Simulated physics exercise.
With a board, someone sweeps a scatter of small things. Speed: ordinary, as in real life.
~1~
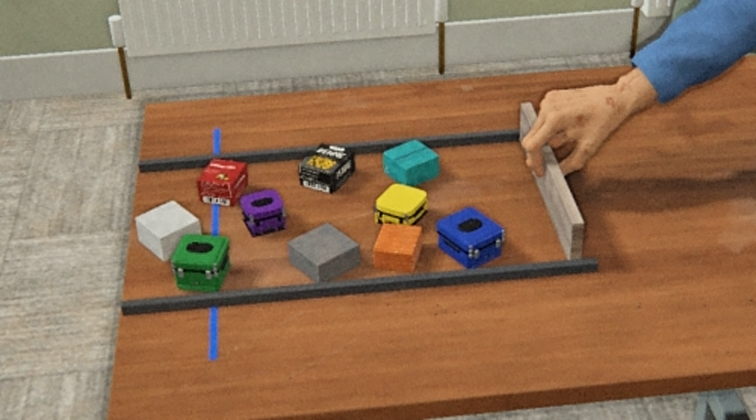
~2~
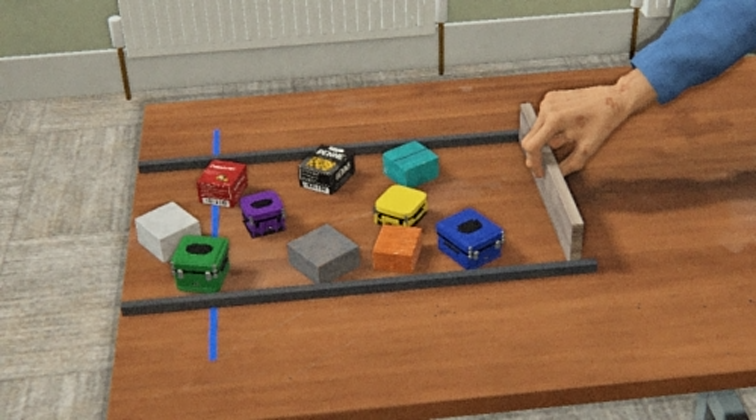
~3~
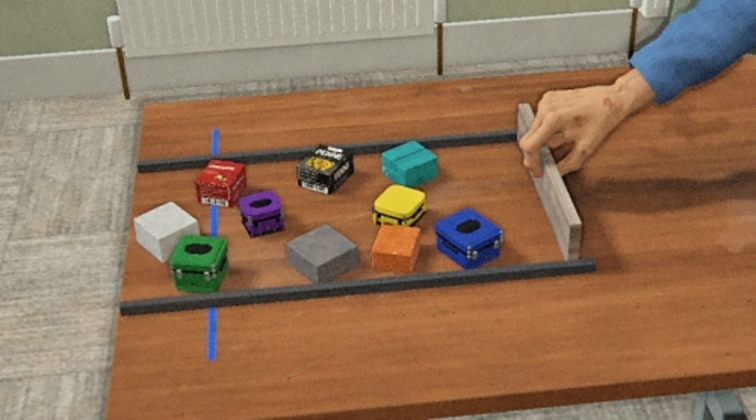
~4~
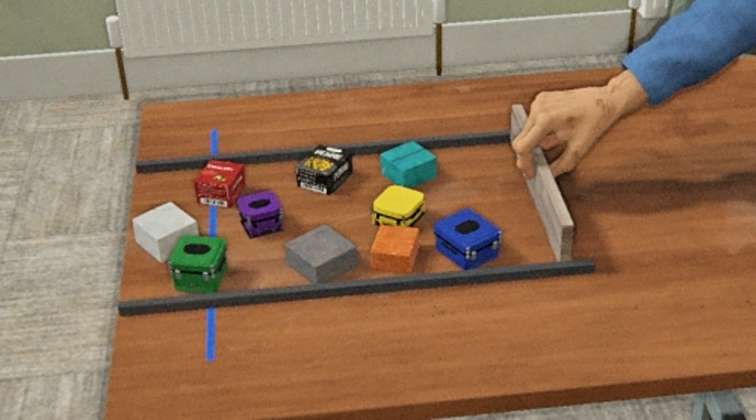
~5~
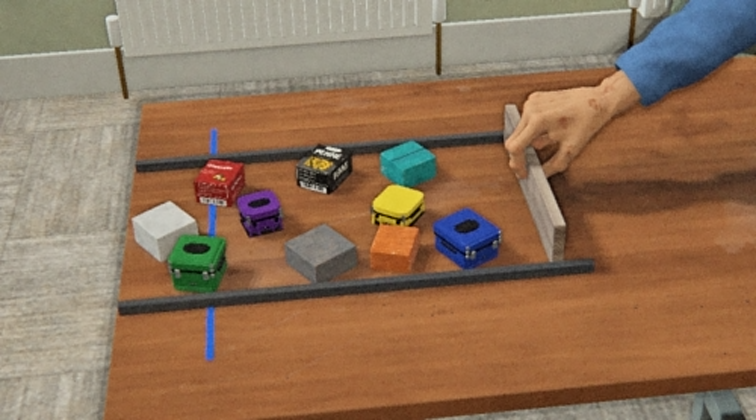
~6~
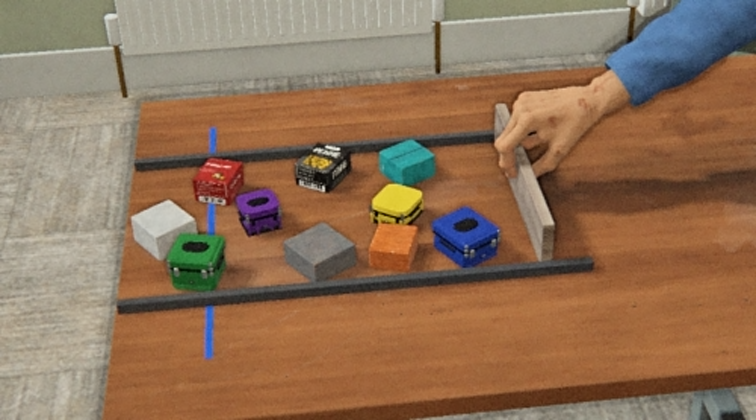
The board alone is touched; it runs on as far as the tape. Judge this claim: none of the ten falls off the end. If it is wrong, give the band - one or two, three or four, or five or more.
I predict the table will shed three or four pieces.
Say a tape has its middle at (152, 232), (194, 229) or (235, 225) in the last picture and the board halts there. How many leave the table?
Going through each try, you'd get 7, 4 and 1.
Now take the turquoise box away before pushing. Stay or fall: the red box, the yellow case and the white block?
In that case the red box stays where it is, the yellow case stays where it is, the white block goes off the edge.
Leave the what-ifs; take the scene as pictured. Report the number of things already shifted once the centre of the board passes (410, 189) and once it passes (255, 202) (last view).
By then 5, and later 10.
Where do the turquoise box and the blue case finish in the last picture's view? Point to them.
In the last picture the turquoise box sits at (191, 177) while the blue case sits at (186, 258).
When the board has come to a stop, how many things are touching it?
The count in contact is 3.
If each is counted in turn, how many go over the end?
That makes a total of 4.
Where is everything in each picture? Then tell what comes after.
The first picture shows white block (169, 231); green case (202, 263); red box (223, 182); board (549, 178); tape (215, 228).
The second picture shows green case (202, 264); turquoise box (411, 165).
The third picture shows red box (222, 184); blue case (468, 240).
The fourth picture shows white block (166, 232); black box (325, 169).
The fifth picture shows green case (199, 264); board (532, 180).
The sixth picture shows white block (165, 230); green case (198, 262); red box (219, 182); board (522, 180); tape (211, 227).
A little later, none off yet; white block at rest near (165, 230); green case at rest near (198, 262); red box at rest near (219, 182).
Next, none off yet; white block at rest near (165, 230); green case moving near (187, 264); red box at rest near (219, 182).
Later still, none off yet; white block at rest near (158, 227); green case tilted a little near (104, 274); red box shifted about its own width near (165, 188).
When it is over, the number that fall off is three or four; down, grey block, red box, green case and white block.
